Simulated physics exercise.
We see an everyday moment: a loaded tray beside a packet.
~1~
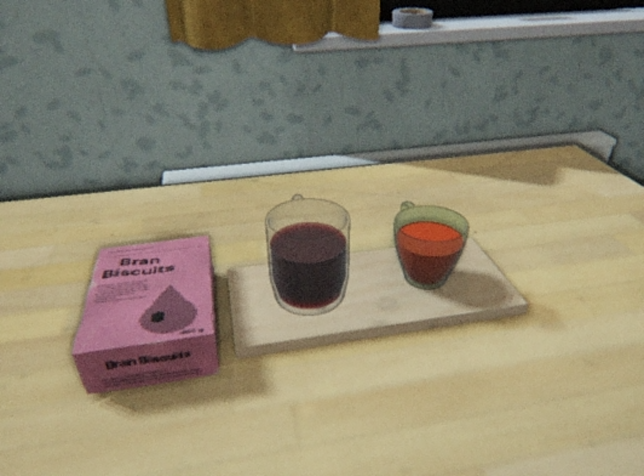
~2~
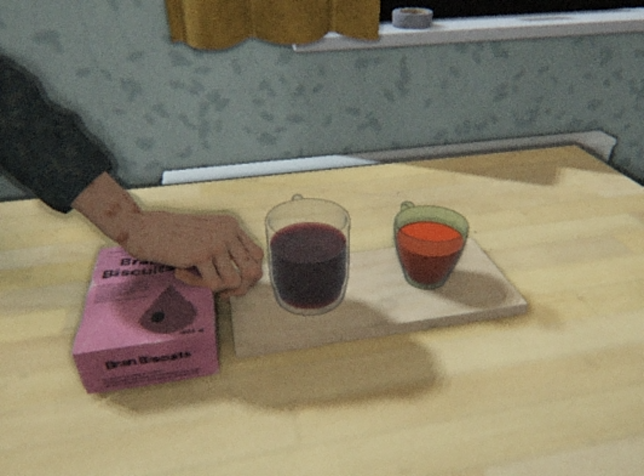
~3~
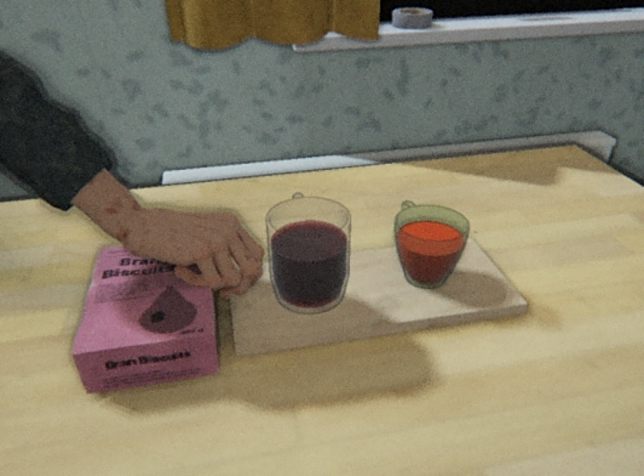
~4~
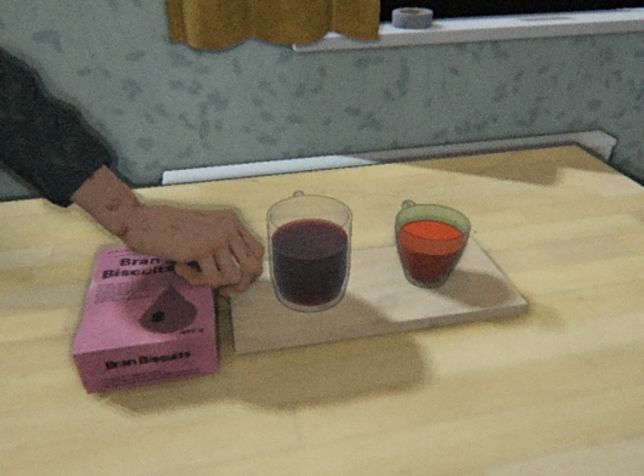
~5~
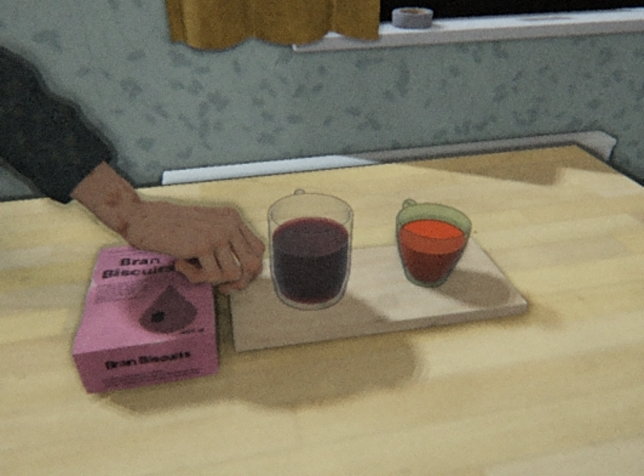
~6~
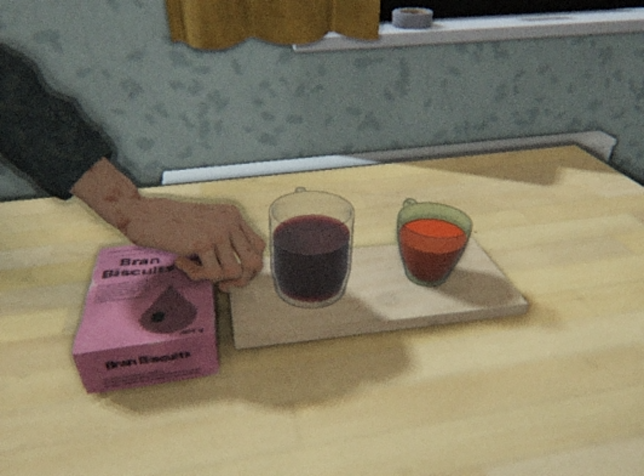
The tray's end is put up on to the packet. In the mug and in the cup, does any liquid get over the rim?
In the end mug: I expect no loss from it; cup: I expect no loss from it.
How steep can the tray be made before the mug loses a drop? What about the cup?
Roughly 40° for the first, 35° for the second.
Soon after, the tray slopes by about 7°; mug, nothing has left it; cup, nothing has left it.
Later, the tray slopes by about 13°; mug, nothing has left it; cup, nothing has left it.
In the end, the tray slopes by about 11°, resting on the packet; mug, nothing has left it; cup, nothing has left it.
